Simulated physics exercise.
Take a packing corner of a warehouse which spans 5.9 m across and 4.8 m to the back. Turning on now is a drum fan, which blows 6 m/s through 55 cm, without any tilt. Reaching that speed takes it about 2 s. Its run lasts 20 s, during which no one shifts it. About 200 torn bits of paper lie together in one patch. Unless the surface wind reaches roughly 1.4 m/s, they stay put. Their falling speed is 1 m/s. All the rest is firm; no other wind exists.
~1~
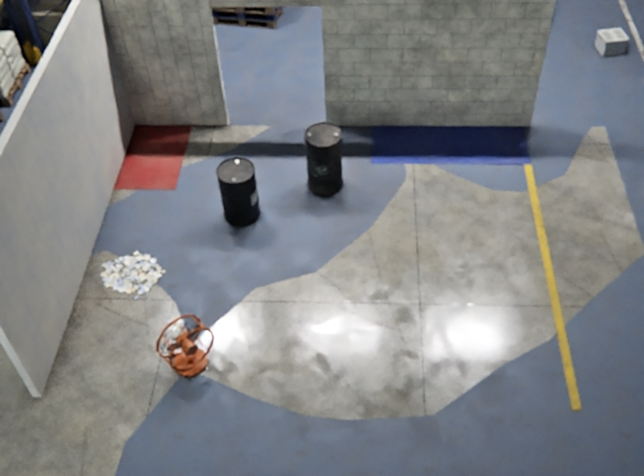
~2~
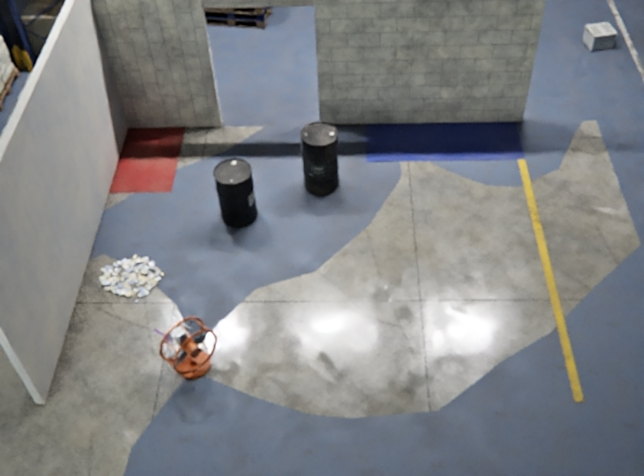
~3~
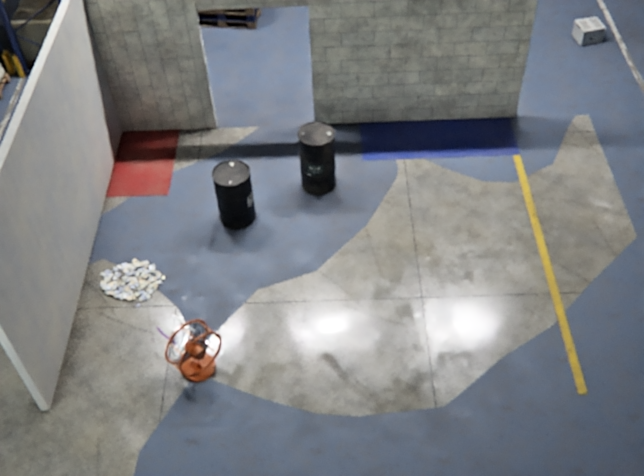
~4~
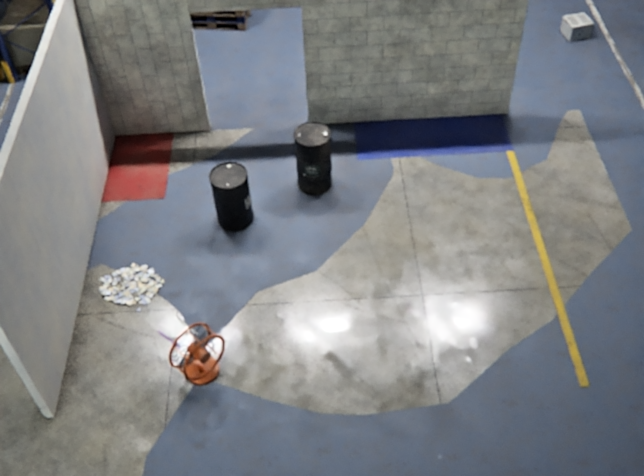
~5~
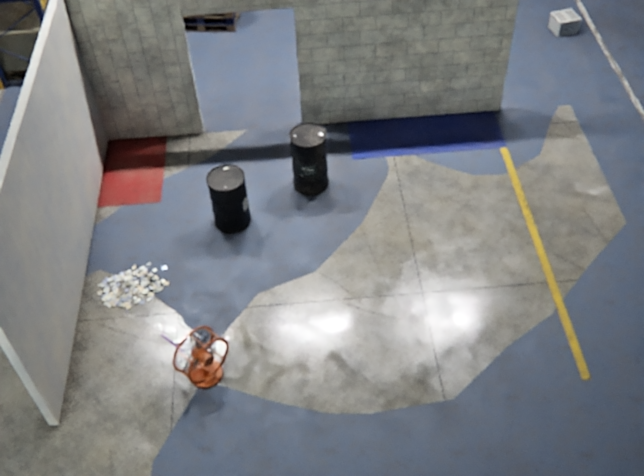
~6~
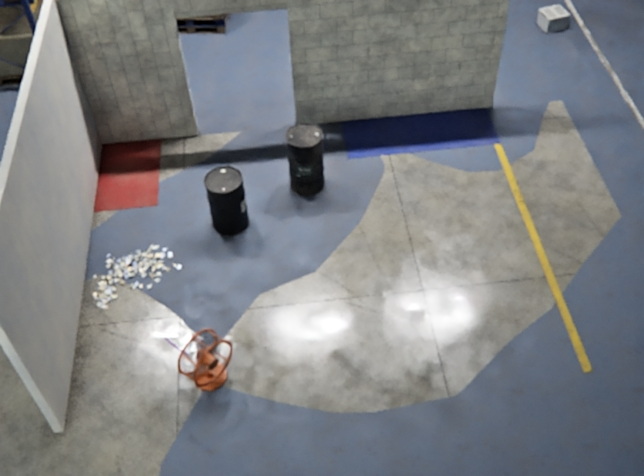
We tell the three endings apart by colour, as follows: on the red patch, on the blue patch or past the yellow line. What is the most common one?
My pick is blue.
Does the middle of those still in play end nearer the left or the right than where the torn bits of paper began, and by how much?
Rightward, by about 2.4 m.
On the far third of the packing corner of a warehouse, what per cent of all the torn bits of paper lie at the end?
Something close to 80 % ends up there.
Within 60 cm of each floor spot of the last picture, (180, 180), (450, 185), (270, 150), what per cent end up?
10 %, 0 %, 25 %.
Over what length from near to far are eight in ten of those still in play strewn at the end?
About 1.2 m from near to far.
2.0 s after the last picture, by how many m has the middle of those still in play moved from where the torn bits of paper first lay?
Around 2.8 m away.
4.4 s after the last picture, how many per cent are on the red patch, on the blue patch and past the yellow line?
I'd say around 15 per cent at red, 2 per cent at blue, 0 per cent at yellow.
Then, 2.0 s after the last picture, 0 % are on the blue patch, 0 % past the yellow line and 22 % on the red patch; the middle of those still in play is near (191, 146); 4 % have settled or left.
Then, 4.4 s after the last picture, 2 % are on the blue patch, 0 % past the yellow line and 13 % on the red patch; the middle of those still in play is near (283, 140); 10 % have settled or left.
Then, 9.0 s after the last picture, 18 % are on the blue patch, 0 % past the yellow line and 6 % on the red patch; the middle of those still in play is near (299, 140); 12 % have settled or left.
Then, 18.0 s after the last picture, at the end, 30 % are on the blue patch, 2 % past the yellow line and 4 % on the red patch; the middle of those still in play is near (307, 138).
